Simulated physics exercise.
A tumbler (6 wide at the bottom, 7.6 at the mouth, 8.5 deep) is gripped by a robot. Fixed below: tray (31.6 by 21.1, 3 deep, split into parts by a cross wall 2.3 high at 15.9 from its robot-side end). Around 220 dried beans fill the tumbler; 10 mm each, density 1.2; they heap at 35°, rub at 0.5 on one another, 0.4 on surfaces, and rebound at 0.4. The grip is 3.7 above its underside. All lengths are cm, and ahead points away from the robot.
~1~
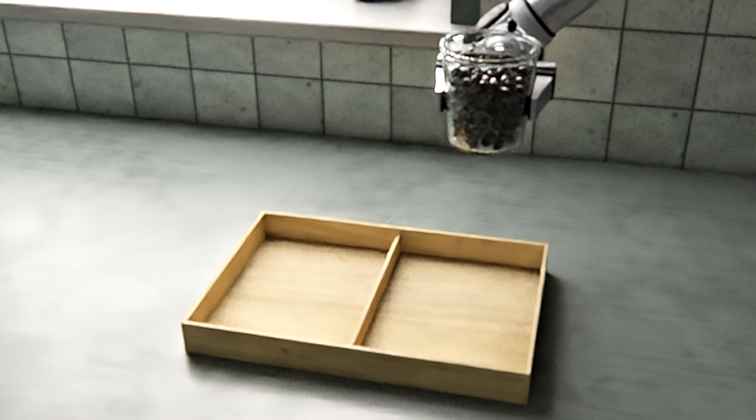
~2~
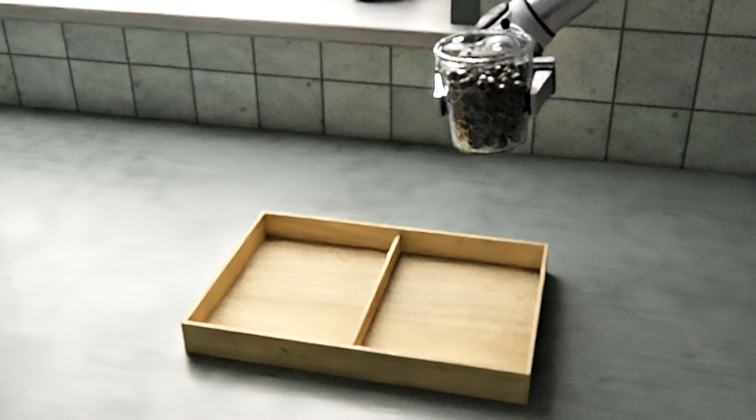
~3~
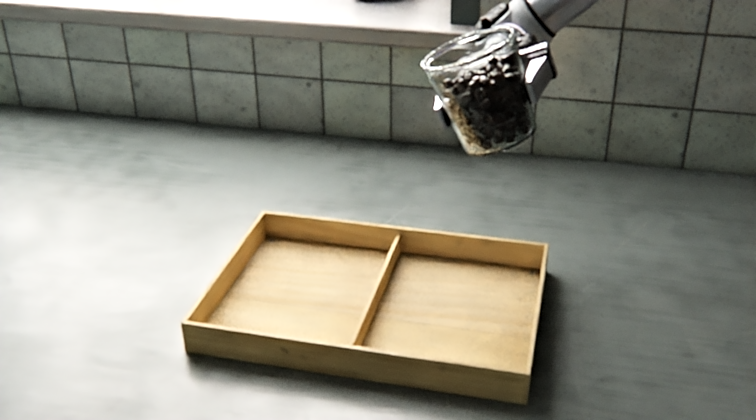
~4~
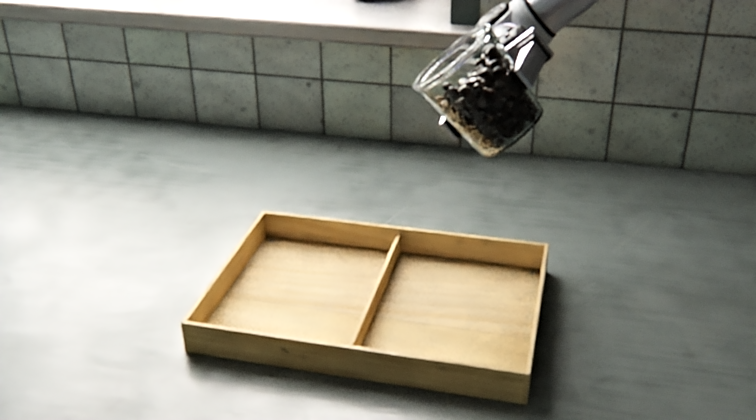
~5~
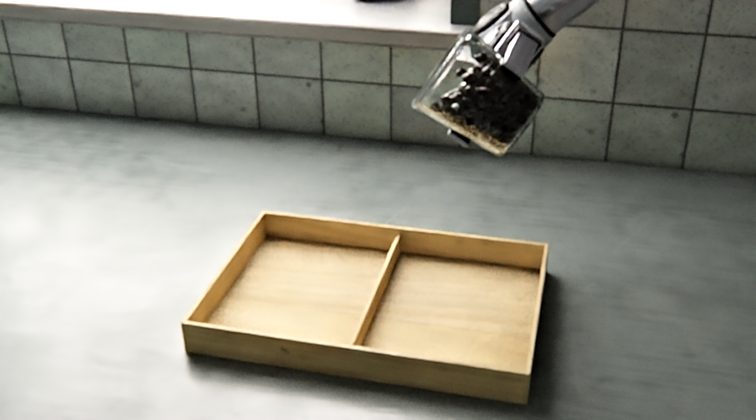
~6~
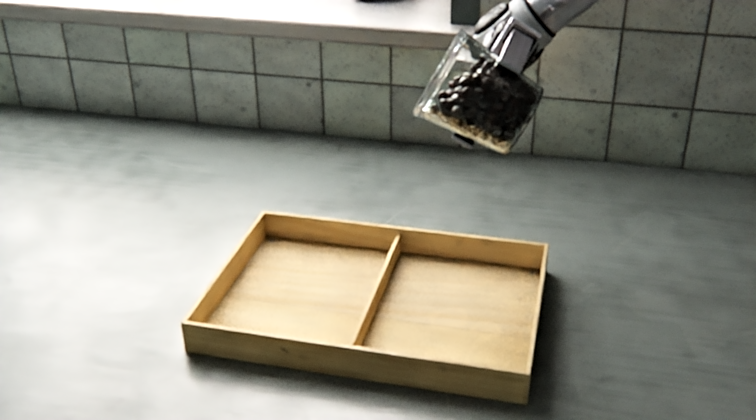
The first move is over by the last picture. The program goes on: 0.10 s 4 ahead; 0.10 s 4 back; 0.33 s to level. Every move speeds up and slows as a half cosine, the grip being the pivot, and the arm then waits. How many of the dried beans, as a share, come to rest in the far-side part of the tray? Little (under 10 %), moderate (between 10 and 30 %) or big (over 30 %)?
In the far-side part of the tray the share is moderate, between 10 and 30 %.
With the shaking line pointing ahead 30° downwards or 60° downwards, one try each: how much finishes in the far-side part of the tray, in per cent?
About 5 and 0 per cent.
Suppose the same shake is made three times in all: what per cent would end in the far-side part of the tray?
It would be near 35 per cent.
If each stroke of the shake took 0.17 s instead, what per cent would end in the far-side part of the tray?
Then about 5 per cent.
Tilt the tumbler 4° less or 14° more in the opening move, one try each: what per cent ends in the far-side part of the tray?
About 15 and 50 per cent.
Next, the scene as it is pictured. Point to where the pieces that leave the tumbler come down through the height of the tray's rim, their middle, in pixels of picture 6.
Around (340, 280).
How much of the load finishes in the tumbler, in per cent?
Some 70 per cent.
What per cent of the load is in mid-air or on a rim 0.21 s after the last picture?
About 20 per cent.
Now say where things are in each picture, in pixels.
The first picture shows tumbler middle at (487, 95), level; upper third of the load around (490, 80), from x 455 to 525, top at y 25; 216 in the tumbler.
The second picture shows tumbler middle at (487, 95), tilted 6° forward; upper third of the load around (491, 80), from x 450 to 520, top at y 25.
The third picture shows tumbler middle at (485, 95), tilted 22° forward; upper third of the load around (490, 80), from x 445 to 525, top at y 25.
The fourth picture shows tumbler middle at (483, 96), tilted 41° forward; upper third of the load around (489, 82), from x 440 to 530, top at y 55.
The fifth picture shows tumbler middle at (482, 97), tilted 57° forward; upper third of the load around (486, 82), from x 435 to 535, top at y 55.
The sixth picture shows tumbler middle at (482, 98), tilted 63° forward; upper third of the load around (487, 84), from x 430 to 530, top at y 60; 216 in the tumbler.
Then, 0.21 s after the last picture, tilted 63° forward, highest piece 26 above the table; 172 in the tumbler, 44 in flight or on a rim.
Then, 0.42 s after the last picture, tilted 15° forward, highest piece 28 above the table; 157 in the tumbler, 41 in the far-side part, 16 in the robot-side part, 2 in flight or on a rim.
Then, 0.73 s after the last picture, level, highest piece 27 above the table; 156 in the tumbler, 40 in the far-side part, 18 in the robot-side part, 2 on the table or floor.
Then, 1.78 s after the last picture, level, highest piece 27 above the table; 156 in the tumbler, 40 in the far-side part, 18 in the robot-side part, 2 on the table or floor.
Final count, 156 in the tumbler, 40 in the far-side part, 18 in the robot-side part, 2 on the table or floor. That is 19 % in the far-side part of the tray.
